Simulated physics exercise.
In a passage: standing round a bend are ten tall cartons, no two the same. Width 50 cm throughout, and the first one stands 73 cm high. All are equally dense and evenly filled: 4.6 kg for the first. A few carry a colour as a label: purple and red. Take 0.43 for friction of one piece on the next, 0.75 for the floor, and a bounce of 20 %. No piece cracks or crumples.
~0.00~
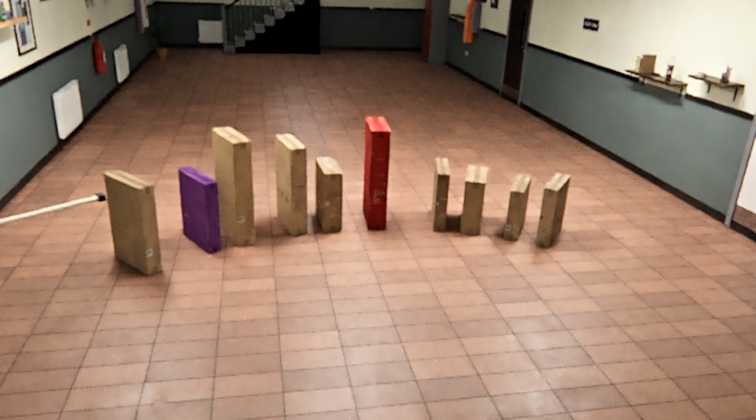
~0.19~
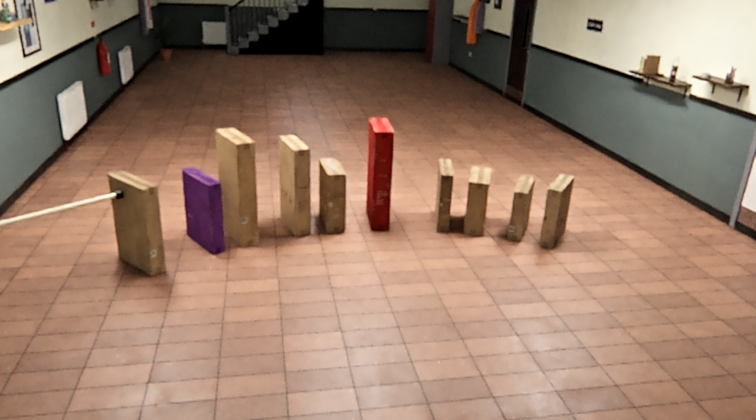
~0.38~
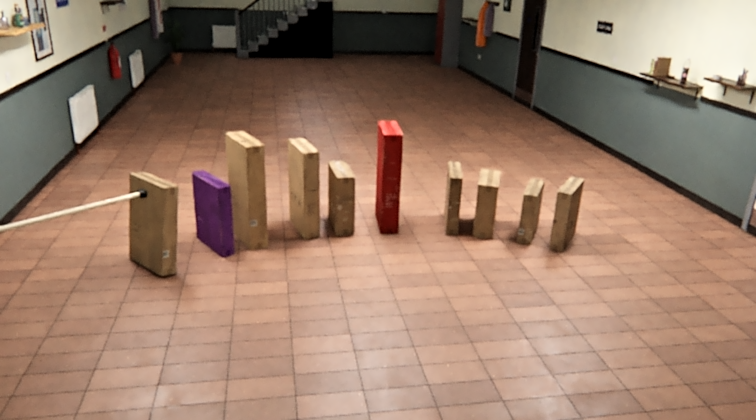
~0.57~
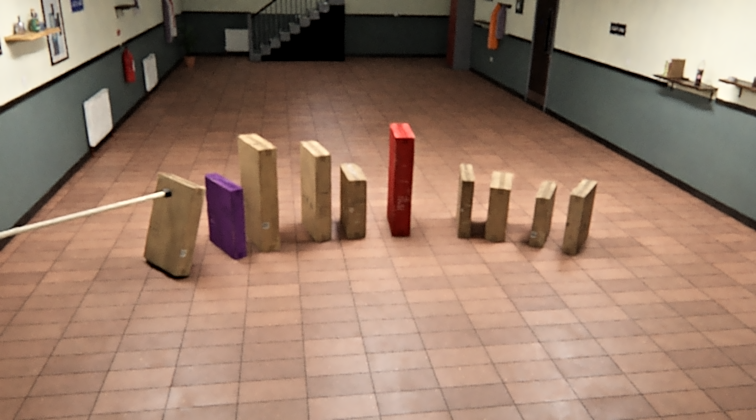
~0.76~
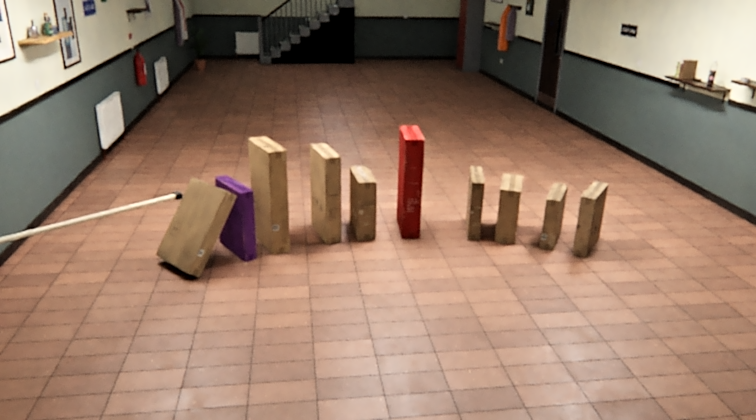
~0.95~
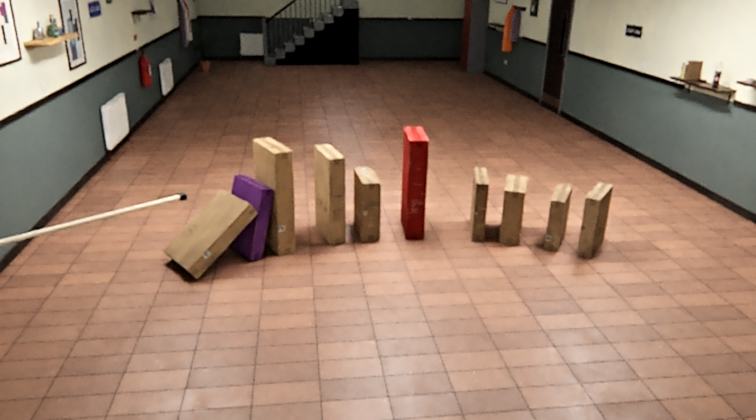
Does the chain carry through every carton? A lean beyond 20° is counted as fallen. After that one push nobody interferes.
Yes, the whole lot goes.
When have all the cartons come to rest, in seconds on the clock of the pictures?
Near 3.0 s.
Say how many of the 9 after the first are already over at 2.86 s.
At that moment 9.
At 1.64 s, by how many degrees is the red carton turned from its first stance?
Roughly 0°.
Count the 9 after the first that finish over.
The count is 9.
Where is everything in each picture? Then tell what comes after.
In the first picture (each place is the centre of the face we see best; the camera pans a little), pole end (102, 199) 14 cm from the first carton; purple carton (193, 211); red carton (379, 182); the others all in place.
The second picture shows pole end (120, 196) 34 mm from the first carton; purple carton (197, 212).
The third picture shows pole end (144, 195) pushing; purple carton (207, 215); the others all in place.
The fourth picture shows pole end (168, 195) pushing; purple carton (219, 217); the others all in place.
The fifth picture shows pole end (179, 197) stopped; purple carton (230, 219); the others all in place.
The sixth picture shows pole end (184, 198) stopped; red carton (417, 192); one has shifted.
By 1.64 s, 2 of the 9 other cartons over; purple carton tilted 41°.
By 2.24 s, 5 of the 9 other cartons over; purple carton tilted 61°; red carton tilted 22°.
By 2.86 s, 9 of the 9 other cartons over; red carton tilted 68°; purple carton tilted 63°.
When it is over (3.4 s), 9 of the 9 other cartons over; red carton tilted 70°; purple carton tilted 64°. Not one is left standing. In pixels of the last frame, middles, red carton near (468, 203), purple carton near (273, 223).
